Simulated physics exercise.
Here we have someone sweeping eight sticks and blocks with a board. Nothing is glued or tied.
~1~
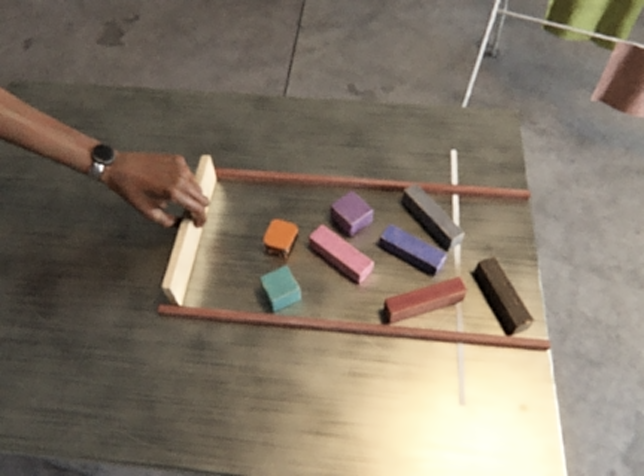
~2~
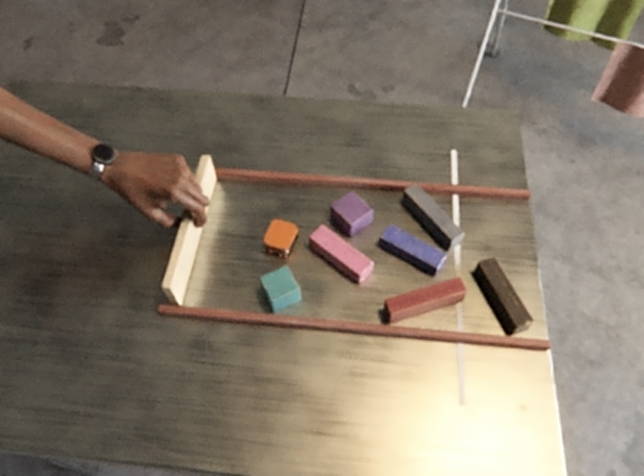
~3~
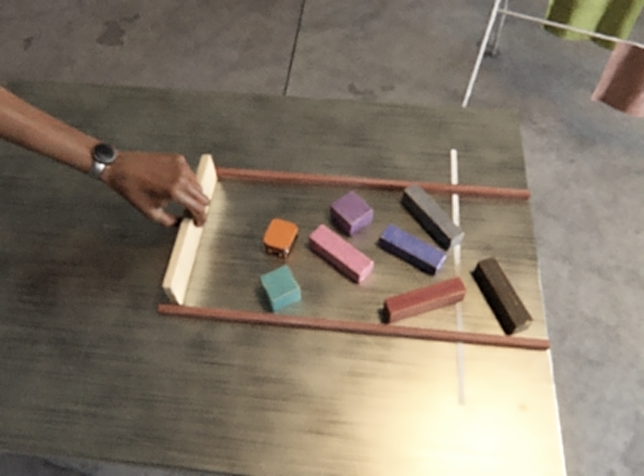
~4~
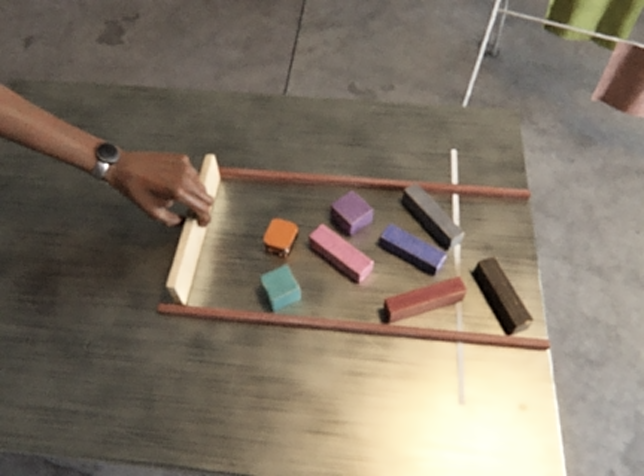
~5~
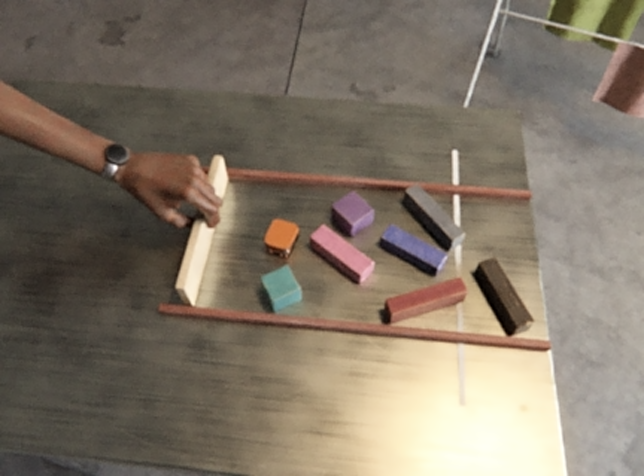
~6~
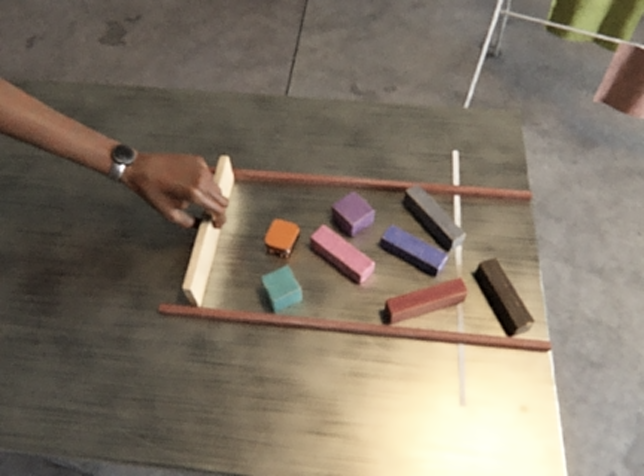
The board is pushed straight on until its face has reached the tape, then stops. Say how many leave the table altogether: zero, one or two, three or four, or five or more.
The number that fall off is one or two.
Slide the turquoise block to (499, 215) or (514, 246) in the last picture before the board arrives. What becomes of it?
In that order, it stays on; drops off.
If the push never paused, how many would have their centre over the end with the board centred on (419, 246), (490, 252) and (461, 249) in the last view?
The counts: 0, 4 and 1.
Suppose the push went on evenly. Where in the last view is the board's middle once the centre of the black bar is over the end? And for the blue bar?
About (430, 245), and (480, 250) for the other.
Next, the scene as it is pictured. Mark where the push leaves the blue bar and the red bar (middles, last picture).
The blue bar at (522, 251), the red bar at (532, 308).
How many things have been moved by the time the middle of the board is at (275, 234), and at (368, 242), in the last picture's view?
The counts are 2 and 6.
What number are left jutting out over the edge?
That would be 3.
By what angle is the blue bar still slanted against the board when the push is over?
Roughly 40° out of line.
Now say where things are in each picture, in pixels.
In the first frame, black bar (503, 295); grey bar (432, 216); red bar (425, 300); board (192, 227); tape (457, 259).
In the second frame, grey bar (432, 216); purple block (352, 214).
In the third frame, red bar (425, 300); pink bar (340, 253).
In the fourth frame, black bar (502, 295); turquoise block (280, 288).
In the fifth frame, grey bar (433, 217); blue bar (413, 250).
In the sixth frame, black bar (504, 296); grey bar (433, 217); red bar (426, 301); board (211, 228); tape (459, 260).
Early on, none off yet; black bar at rest near (504, 296); grey bar at rest near (433, 217); red bar at rest near (426, 301).
A while later, none off yet; black bar travelled a little near (540, 292); grey bar travelled about its own width near (482, 219); red bar travelled about its own width near (494, 304).
Finally, the number that fall off is one or two; lost, black bar.
